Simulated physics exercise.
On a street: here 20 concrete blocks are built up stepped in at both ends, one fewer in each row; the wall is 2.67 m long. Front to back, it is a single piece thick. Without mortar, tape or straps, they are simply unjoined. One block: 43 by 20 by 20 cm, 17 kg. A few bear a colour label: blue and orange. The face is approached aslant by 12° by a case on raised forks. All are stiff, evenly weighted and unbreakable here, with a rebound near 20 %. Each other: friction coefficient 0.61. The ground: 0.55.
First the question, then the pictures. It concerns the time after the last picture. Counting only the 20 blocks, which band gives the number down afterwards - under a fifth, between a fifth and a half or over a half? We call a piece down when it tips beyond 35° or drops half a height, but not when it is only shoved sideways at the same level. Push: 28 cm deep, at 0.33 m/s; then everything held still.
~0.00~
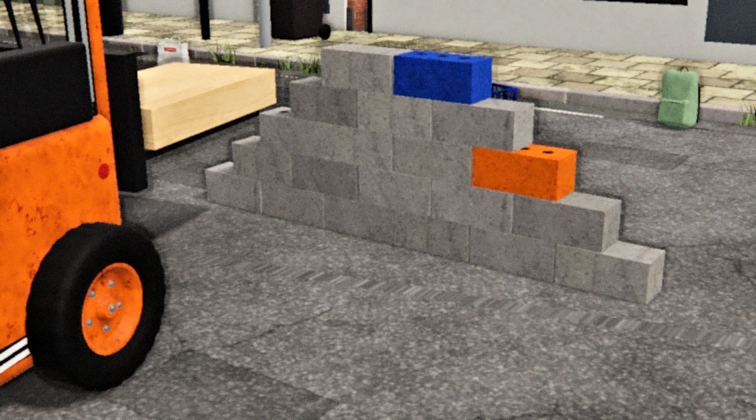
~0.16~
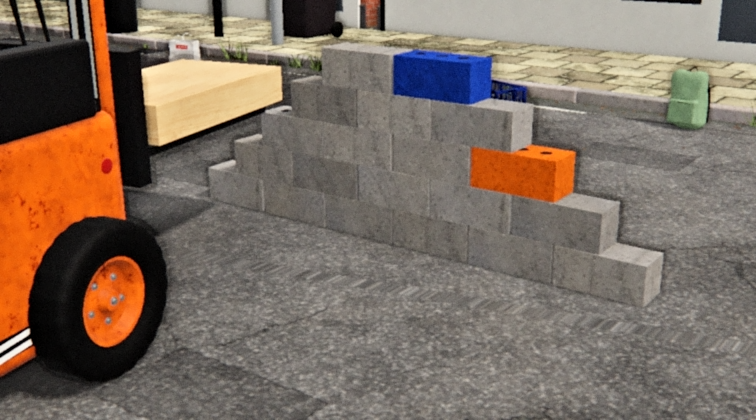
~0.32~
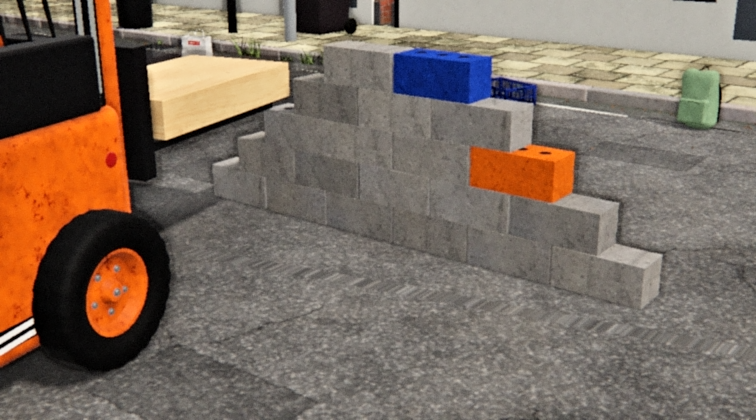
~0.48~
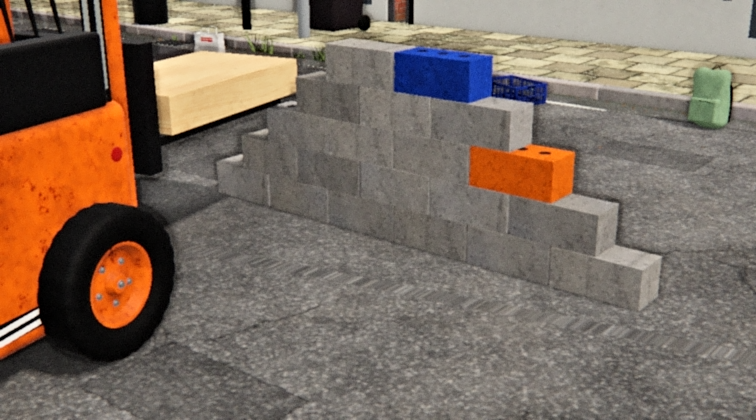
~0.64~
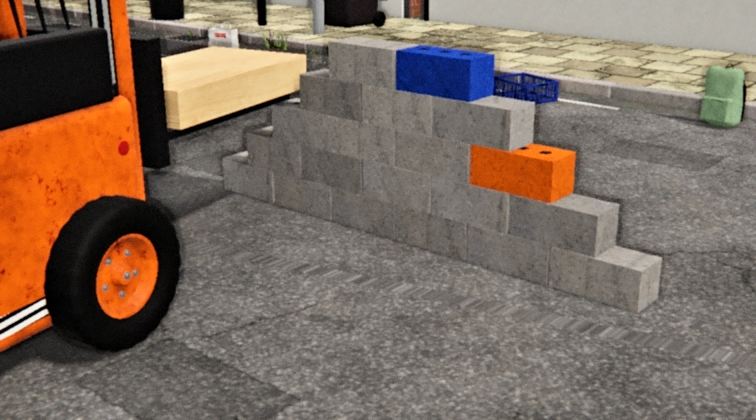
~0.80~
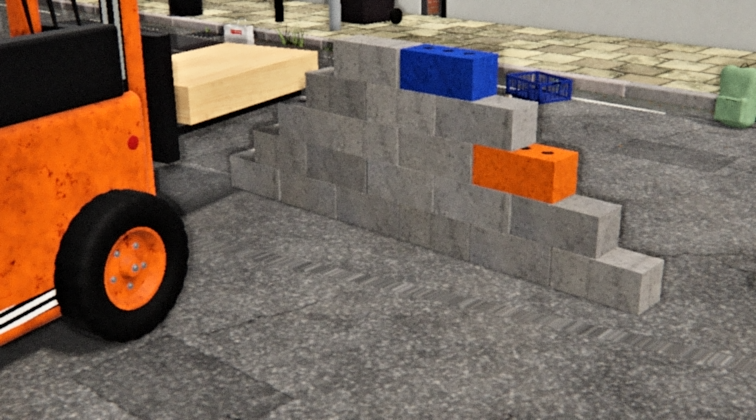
I would say less than a fifth of them.
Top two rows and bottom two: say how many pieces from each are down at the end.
0, then 0.
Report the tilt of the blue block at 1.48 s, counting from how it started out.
My estimate is close to 0°.
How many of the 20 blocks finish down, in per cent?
Share down: About 0 in a hundred.
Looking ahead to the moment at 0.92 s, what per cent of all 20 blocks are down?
0 per cent at that moment.
After 0.92 s, none of the 20 blocks down.
At rest (1.9 s), none of the 20 blocks down; blue block unmoved; orange block unmoved. That is 0 per cent. As the last picture would show them, middles, blue block near (448, 72), orange block near (524, 169).
